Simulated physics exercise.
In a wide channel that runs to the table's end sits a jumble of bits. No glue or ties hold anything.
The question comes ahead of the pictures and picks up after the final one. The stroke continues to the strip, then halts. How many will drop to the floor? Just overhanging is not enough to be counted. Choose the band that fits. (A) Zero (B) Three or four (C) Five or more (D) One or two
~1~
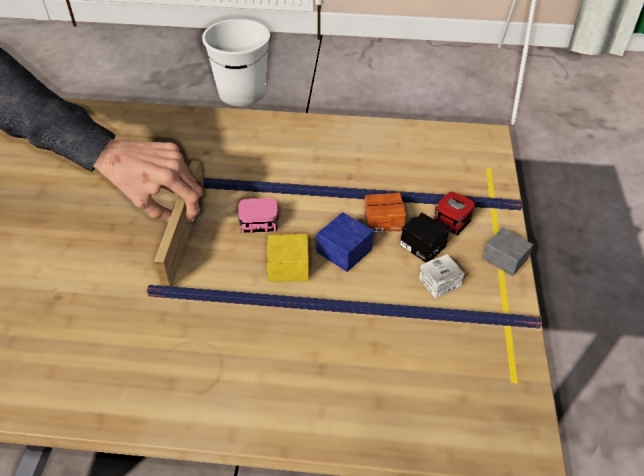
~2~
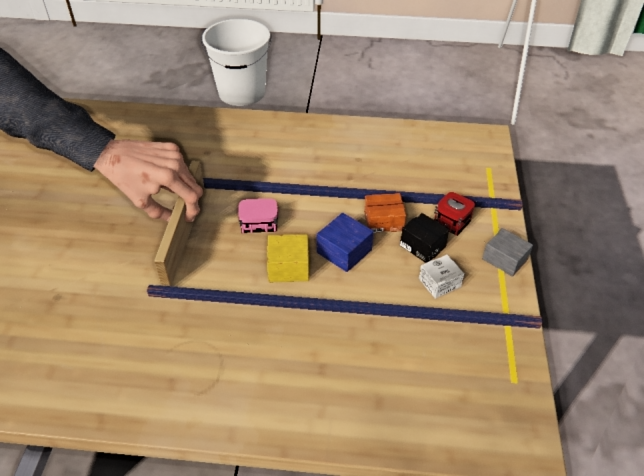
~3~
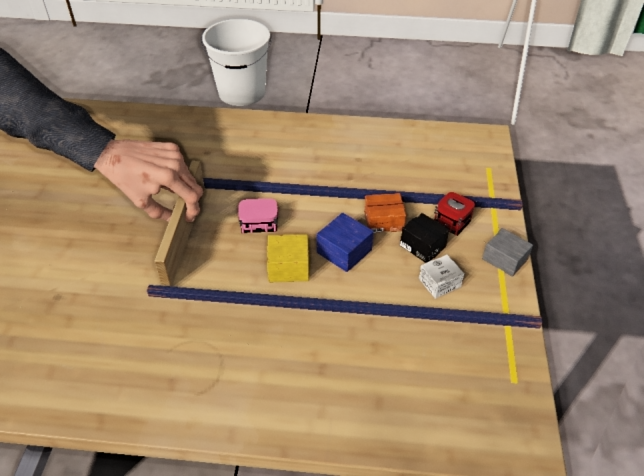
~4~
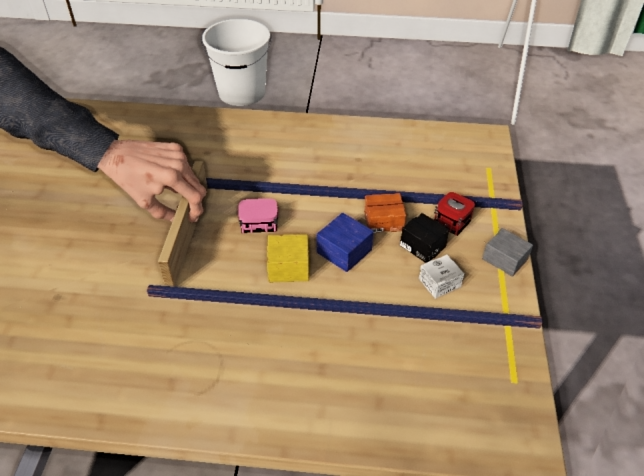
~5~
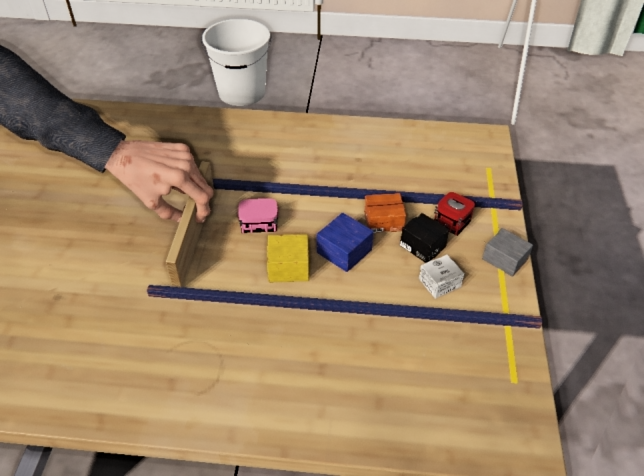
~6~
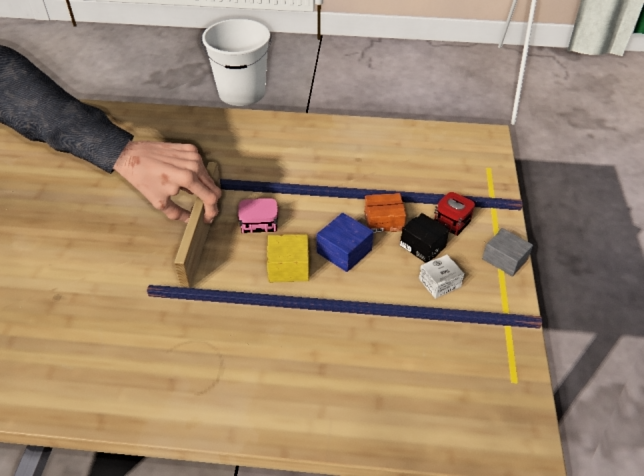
Option C: Five or more.
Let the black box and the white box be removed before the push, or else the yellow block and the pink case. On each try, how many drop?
Try one: 4; try two: 3.
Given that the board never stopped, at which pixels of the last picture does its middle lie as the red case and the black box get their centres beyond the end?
Estimated middle: (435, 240), and (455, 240) for the other.
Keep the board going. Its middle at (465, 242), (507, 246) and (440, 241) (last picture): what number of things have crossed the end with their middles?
By position: 3 / 6 / 2.
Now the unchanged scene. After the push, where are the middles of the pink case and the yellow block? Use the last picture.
Close to (518, 237); the other close to (528, 285).
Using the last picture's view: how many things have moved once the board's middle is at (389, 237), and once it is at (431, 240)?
The counts are 7 and 8.
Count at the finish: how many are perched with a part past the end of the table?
As for overhanging, the count is 2.
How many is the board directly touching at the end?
It is in contact with 2.
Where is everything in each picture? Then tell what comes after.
In the first frame, grey block (507, 252); red case (454, 213); white box (441, 276); board (182, 221); tape (500, 259).
In the second frame, red case (454, 213); pink case (259, 216).
In the third frame, white box (441, 276); blue block (345, 242).
In the fourth frame, grey block (507, 252); board (185, 222).
In the fifth frame, red case (454, 213); black box (424, 238).
In the sixth frame, grey block (507, 252); red case (454, 213); white box (441, 276); board (200, 223); tape (500, 259).
Soon after, none off yet; grey block at rest near (507, 252); red case at rest near (454, 213); white box at rest near (441, 276).
In the end, the number that fall off is five or more; gone, blue block, orange box, black box, white box, red case and grey block.
